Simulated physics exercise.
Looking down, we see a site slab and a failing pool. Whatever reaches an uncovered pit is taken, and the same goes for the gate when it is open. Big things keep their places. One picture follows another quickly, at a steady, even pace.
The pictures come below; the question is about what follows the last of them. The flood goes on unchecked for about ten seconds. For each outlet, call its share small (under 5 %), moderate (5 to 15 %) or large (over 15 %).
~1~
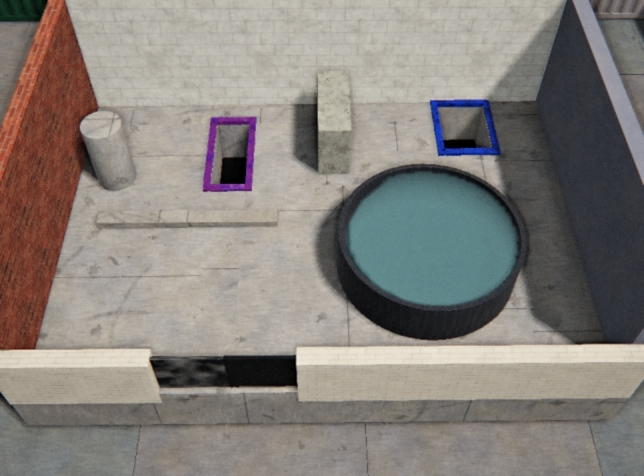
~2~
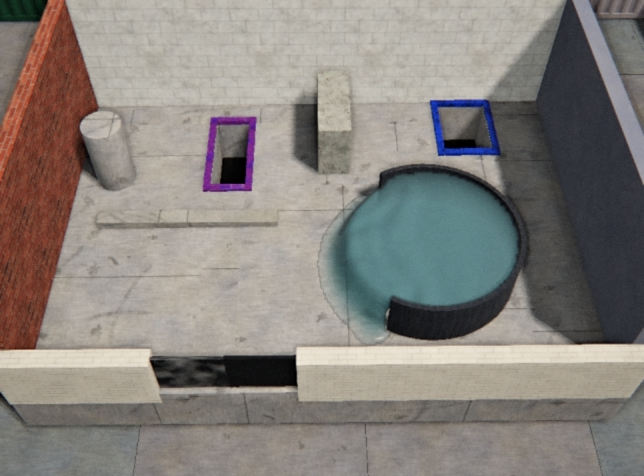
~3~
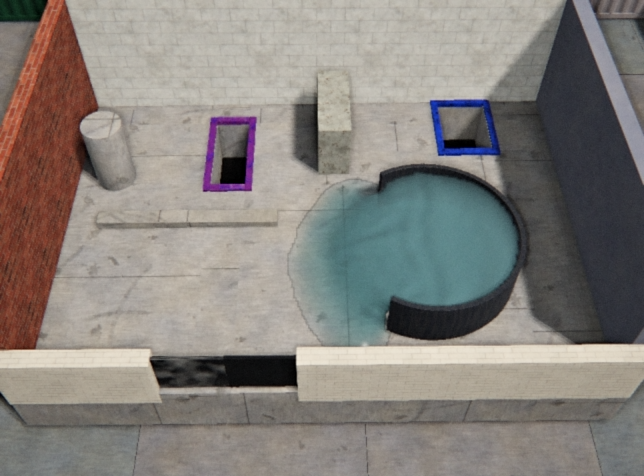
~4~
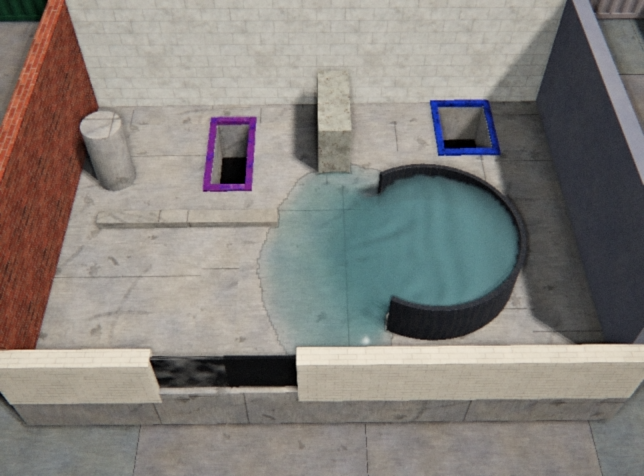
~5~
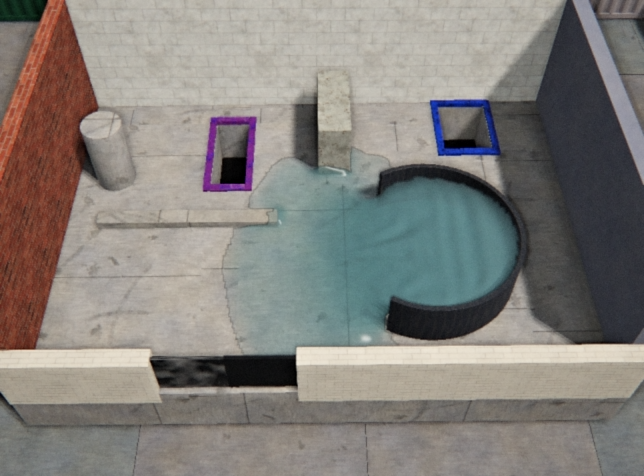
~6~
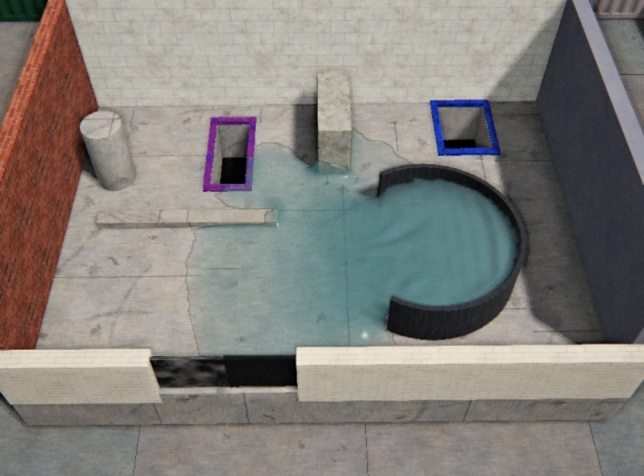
The gate - small, the blue pit - small, the purple pit - large.
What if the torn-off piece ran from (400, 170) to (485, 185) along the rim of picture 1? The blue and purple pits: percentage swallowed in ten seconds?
In percent: Blue 50, purple 4.
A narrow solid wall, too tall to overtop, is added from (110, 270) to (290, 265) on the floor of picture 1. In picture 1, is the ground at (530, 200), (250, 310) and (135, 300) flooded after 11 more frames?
In the order you listed them: Unsoaked, soaked, soaked.
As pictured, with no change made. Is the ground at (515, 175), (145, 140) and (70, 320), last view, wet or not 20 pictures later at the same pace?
Taking them as listed, I'd call them high and dry, soaked through and soaked through.
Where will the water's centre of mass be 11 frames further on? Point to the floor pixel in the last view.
My guess is about (266, 274).
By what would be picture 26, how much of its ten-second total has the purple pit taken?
It would be roughly 55 percent of the ten-second total.
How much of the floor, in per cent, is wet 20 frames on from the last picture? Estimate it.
65 %, roughly.
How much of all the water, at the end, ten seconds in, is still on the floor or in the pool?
Some 78 parts in a hundred have not run off.
A moment on, water covers 50 % of the floor; the gate 0 %, the blue pit 0 %, the purple pit 4 %.
Next, water covers 55 % of the floor; the gate 0 %, the blue pit 0 %, the purple pit 8 %.
Then, water covers 65 % of the floor; the gate 0 %, the blue pit 0 %, the purple pit 11 %.
Later, water covers 75 % of the floor; the gate 0 %, the blue pit 0 %, the purple pit 16 %.
In the end, water covers 90 % of the floor; the gate 0 %, the blue pit 0 %, the purple pit 22 %.
